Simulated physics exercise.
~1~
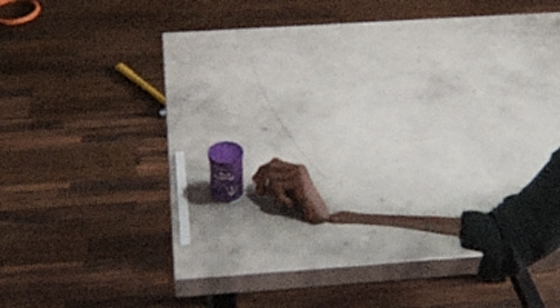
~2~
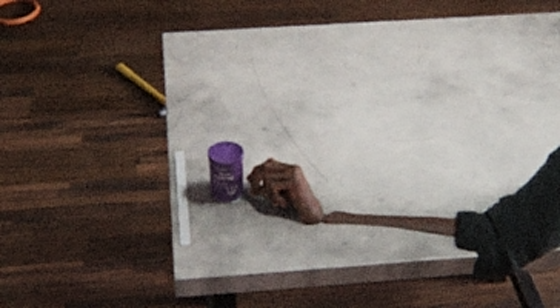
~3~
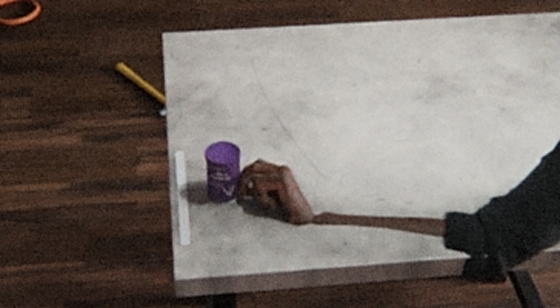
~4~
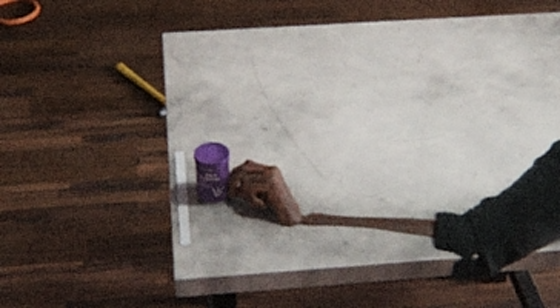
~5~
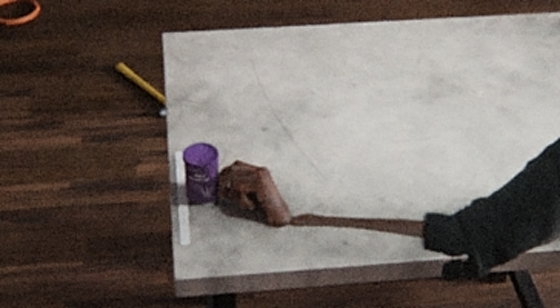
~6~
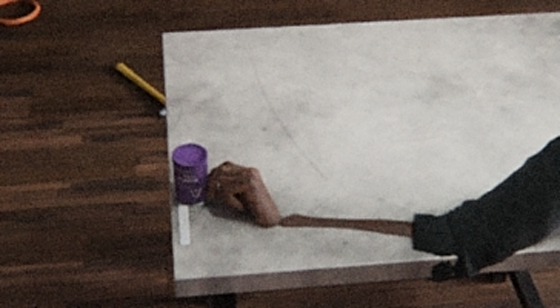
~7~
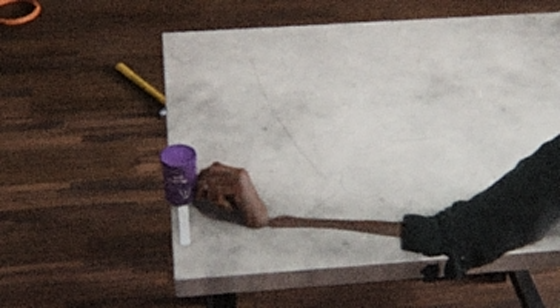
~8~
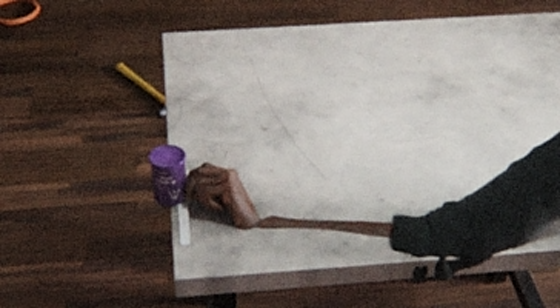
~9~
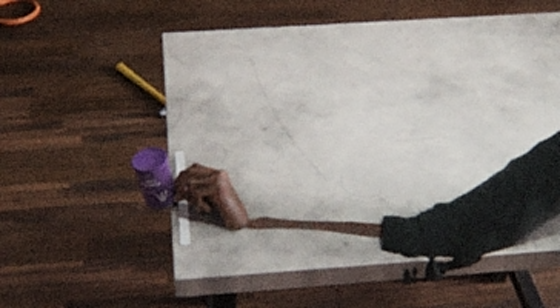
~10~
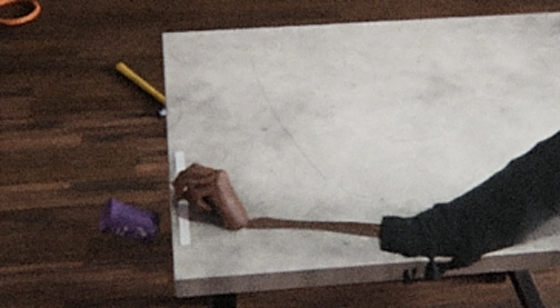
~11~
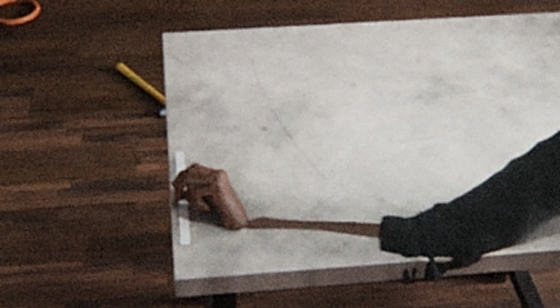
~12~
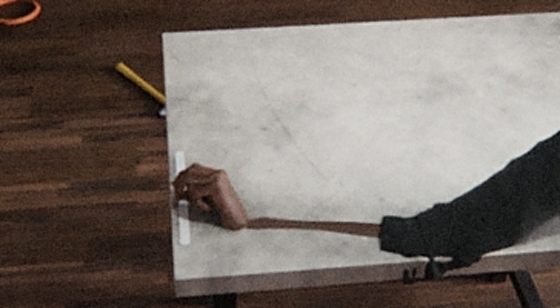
A hand in a dark sleeve slowly pushed an upright purple tin left across a pale tabletop, over a white strip of tape and past the edge, where it tipped, fell toward the wooden floor and disappeared from view while the hand stayed at the tape.
